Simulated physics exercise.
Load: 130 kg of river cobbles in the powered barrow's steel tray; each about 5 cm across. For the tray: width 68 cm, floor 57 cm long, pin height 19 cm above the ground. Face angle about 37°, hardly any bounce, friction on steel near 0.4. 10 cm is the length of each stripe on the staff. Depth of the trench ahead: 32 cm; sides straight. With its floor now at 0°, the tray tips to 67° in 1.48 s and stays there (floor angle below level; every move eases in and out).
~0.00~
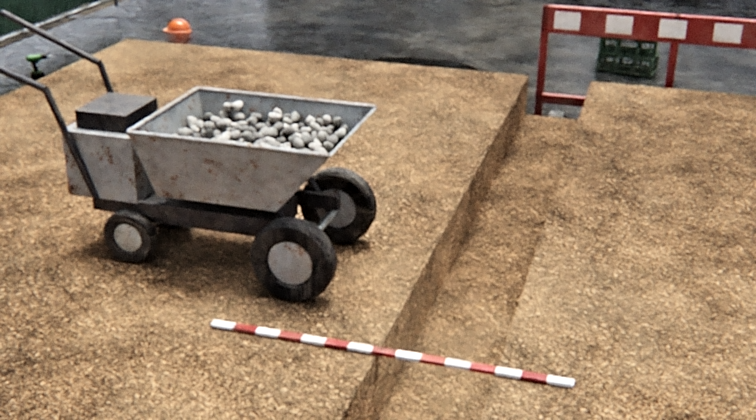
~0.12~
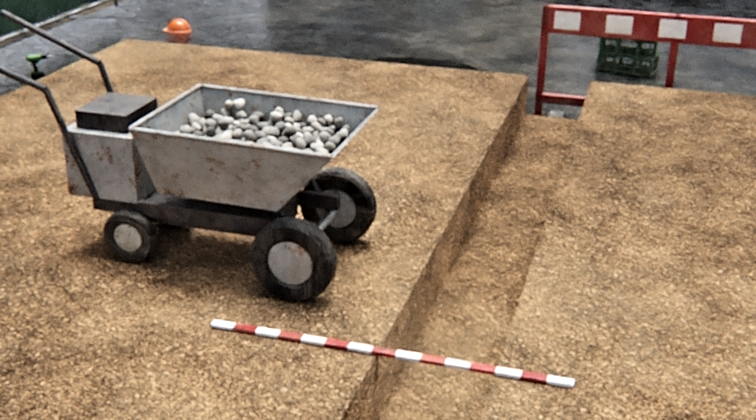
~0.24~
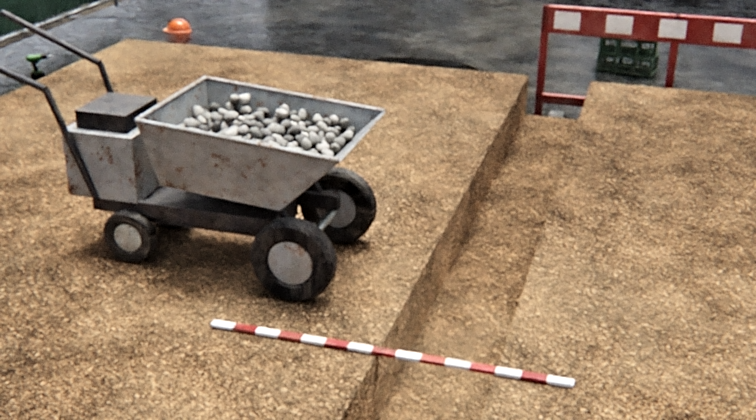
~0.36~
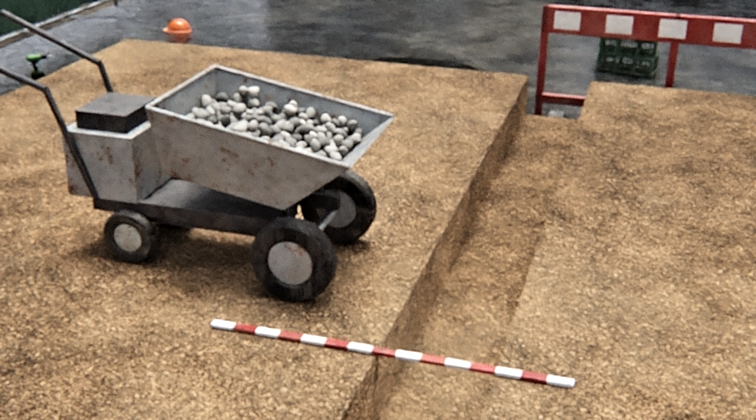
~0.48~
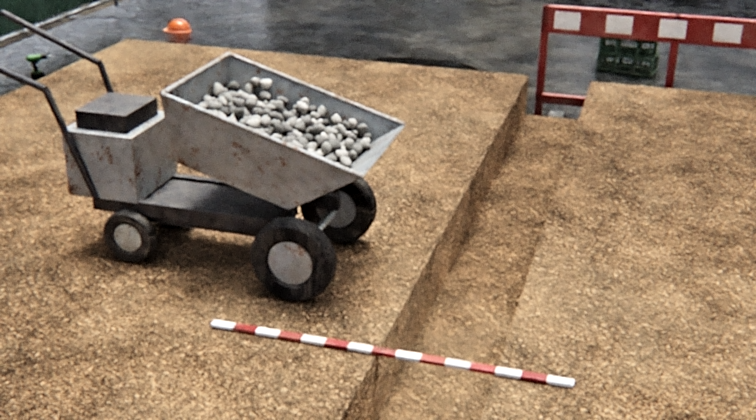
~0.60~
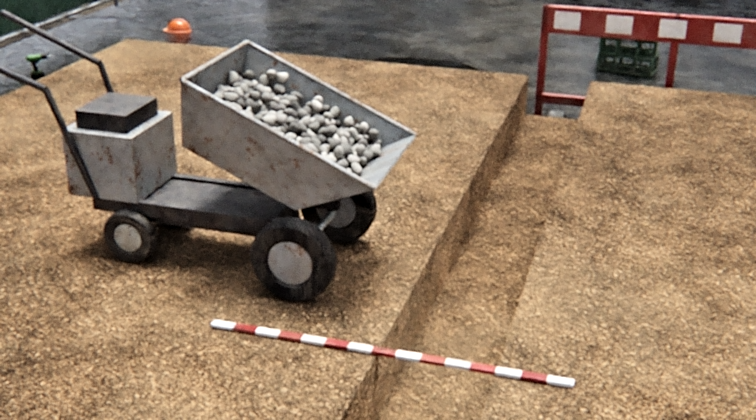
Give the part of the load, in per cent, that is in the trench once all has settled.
Close to 98 in a hundred.
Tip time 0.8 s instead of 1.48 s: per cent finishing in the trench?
Something close to 90 per cent.
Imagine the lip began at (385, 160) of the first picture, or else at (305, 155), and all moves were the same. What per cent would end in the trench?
Roughly 55 percent for the first, and 100 percent for the second.
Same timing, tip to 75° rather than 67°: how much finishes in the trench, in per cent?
Share in trench: Approx. 100%.
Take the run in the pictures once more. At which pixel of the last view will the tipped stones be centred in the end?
I'd point to around (476, 339).
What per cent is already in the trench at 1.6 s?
Some 35 per cent.
After 1.1 s the floor is at 57°; 100 % in the tray; the foremost stones are at (417, 201).
After 1.6 s the floor is at 67°; 66 % in the tray, 34 % in the trench; the foremost stones are at (509, 339).
After 1.9 s the floor is at 67°; 28 % in the tray, 70 % in the trench, 2 % past the trench; the foremost stones are at (566, 305).
After 3.9 s the floor is at 67°; 0 % in the tray, 98 % in the trench, 2 % past the trench; the foremost stones are at (601, 304).
